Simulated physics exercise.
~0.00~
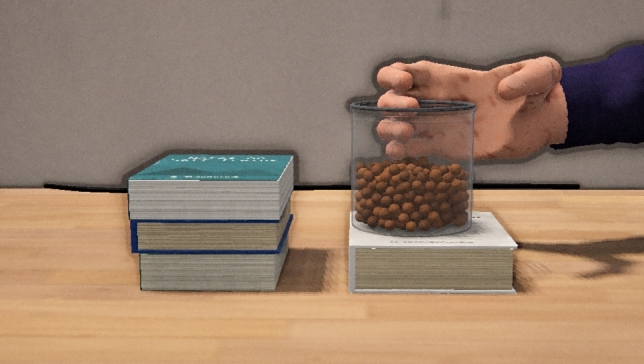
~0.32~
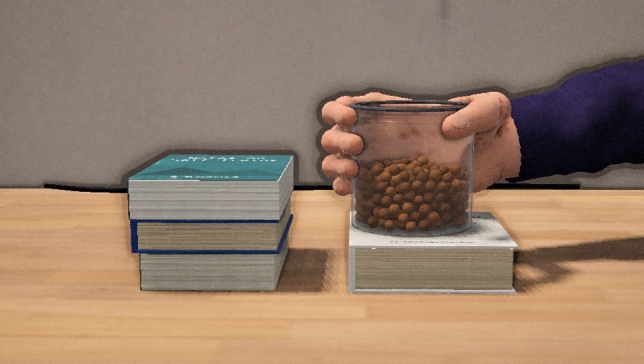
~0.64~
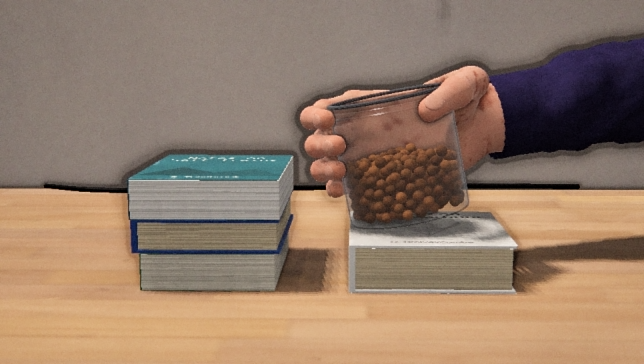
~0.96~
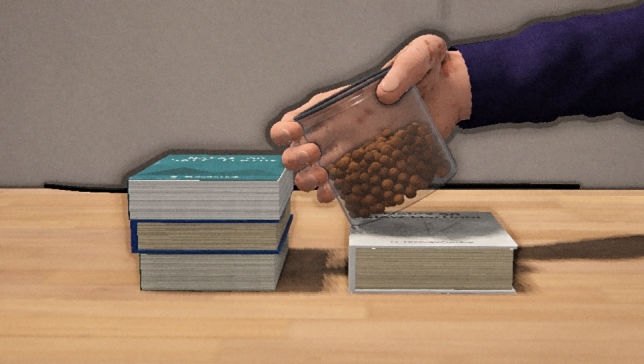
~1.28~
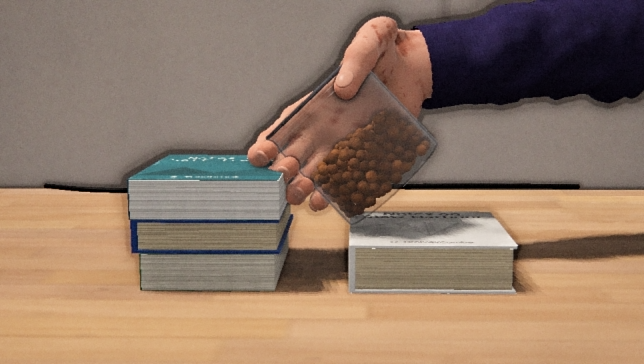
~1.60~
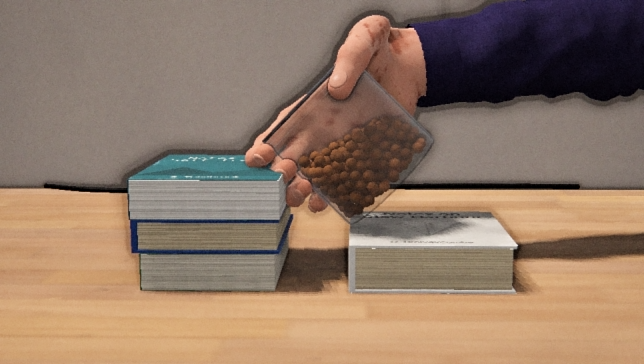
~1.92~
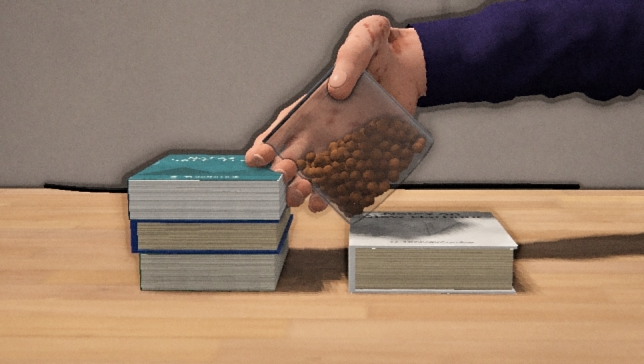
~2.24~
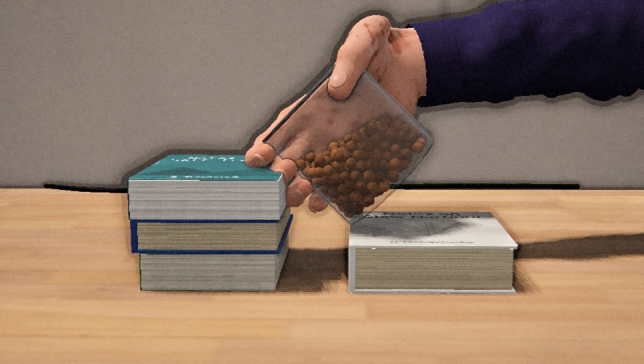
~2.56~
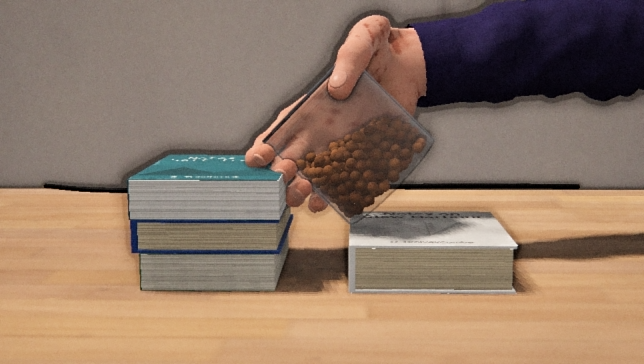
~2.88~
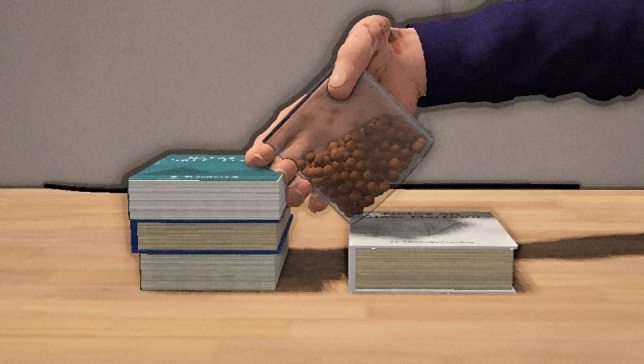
The footage shows a hand grasping an open clear jar of small brown balls on a thick book, then lifting and tilting it left until it leans against a stack of three books. The hand holds it there, and all the balls stay inside.
